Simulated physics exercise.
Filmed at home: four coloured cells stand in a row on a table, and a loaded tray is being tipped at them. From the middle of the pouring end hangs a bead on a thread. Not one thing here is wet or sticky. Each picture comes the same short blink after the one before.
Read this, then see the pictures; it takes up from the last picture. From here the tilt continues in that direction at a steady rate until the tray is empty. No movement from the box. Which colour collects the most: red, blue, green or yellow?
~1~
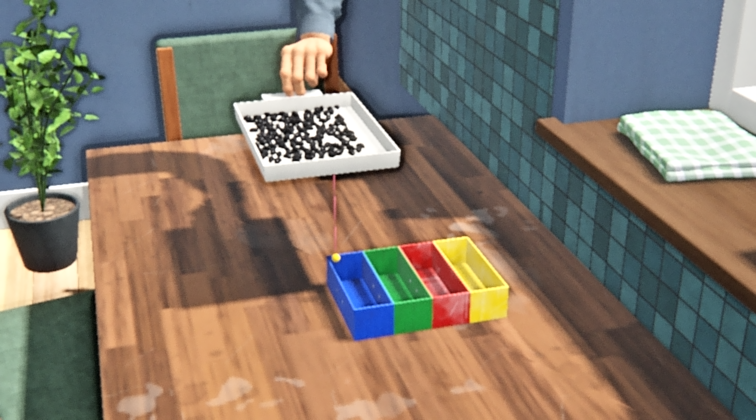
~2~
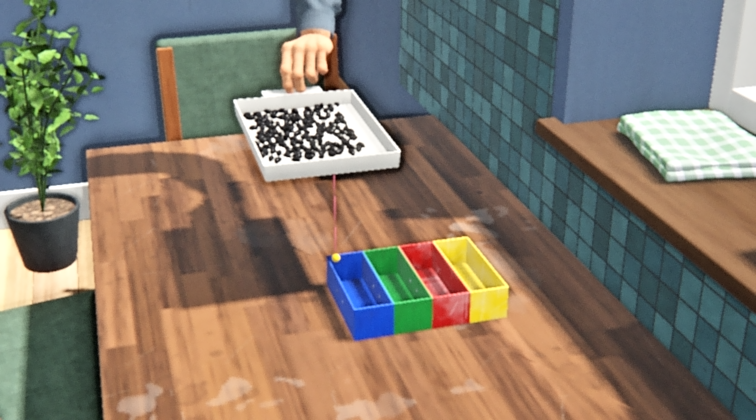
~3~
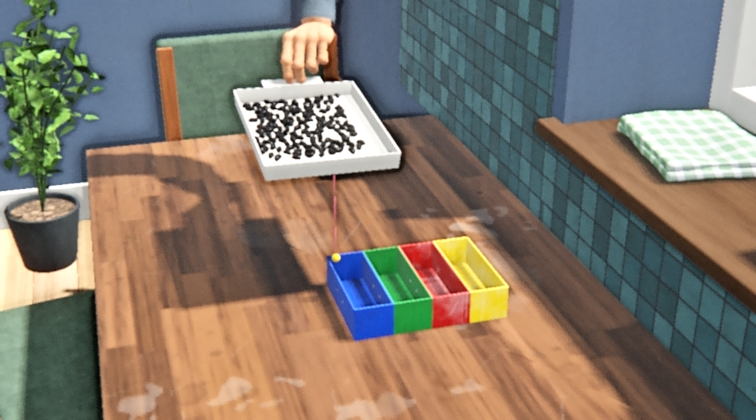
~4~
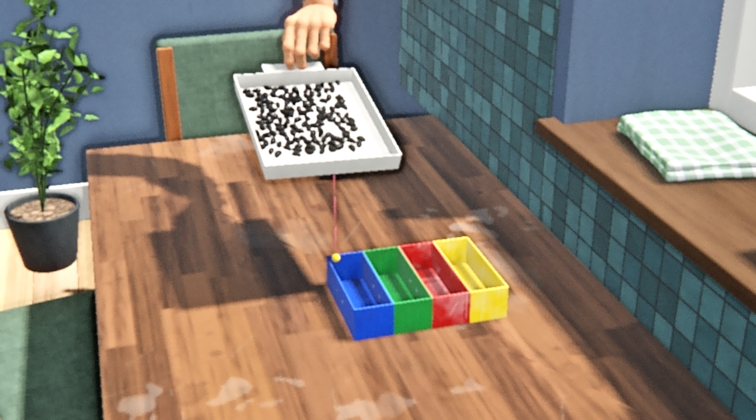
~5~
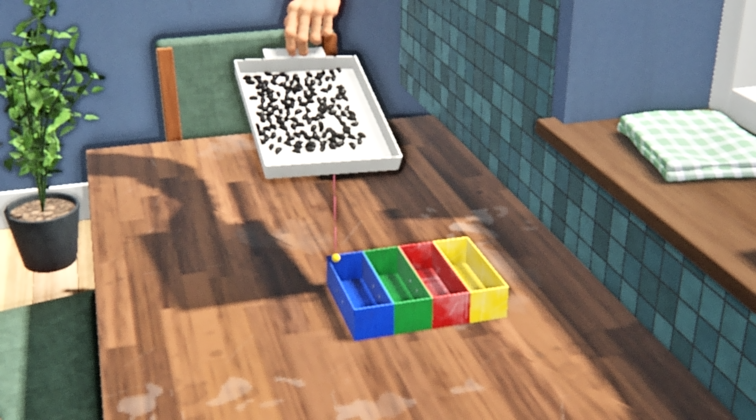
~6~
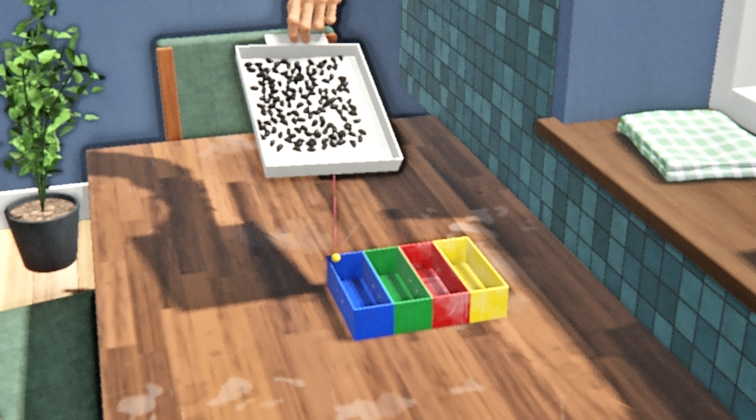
Green.
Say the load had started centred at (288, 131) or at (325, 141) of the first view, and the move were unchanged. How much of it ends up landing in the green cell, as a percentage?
It comes to about 40 per cent the first time and about 40 per cent the second.
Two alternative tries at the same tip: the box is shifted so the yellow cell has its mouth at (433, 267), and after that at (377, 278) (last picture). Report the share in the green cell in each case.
Trial 1 around 30 percent, trial 2 around 20 percent.
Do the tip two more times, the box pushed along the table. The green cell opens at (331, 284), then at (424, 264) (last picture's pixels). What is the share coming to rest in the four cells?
Trial 1 near 100 %, trial 2 near 40 %.
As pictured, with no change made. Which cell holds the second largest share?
The answer would be the blue one.
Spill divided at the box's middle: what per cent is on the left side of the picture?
About 90 per cent.
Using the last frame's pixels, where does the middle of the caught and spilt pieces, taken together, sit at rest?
(379, 315).
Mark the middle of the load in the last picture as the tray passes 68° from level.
Roughly (348, 145).
Shortly afterwards, tray tipped steeply; all but a few on the tray; only a few falling or outside the box.
Next, tray tipped past a quarter turn; near half on the tray; near a quarter in the green cell; a little in the blue cell; only a few in the red cell; only a few in the yellow cell; near a quarter falling or outside the box.
Some moments later, tray tipped past a quarter turn; near a third in the green cell; near a quarter in the blue cell; a little in the red cell; only a few in the yellow cell; near a quarter falling or outside the box.
In the end, tray tipped past a quarter turn; near a third in the green cell; near a quarter in the blue cell; a little in the red cell; only a few in the yellow cell; near a quarter outside the box.
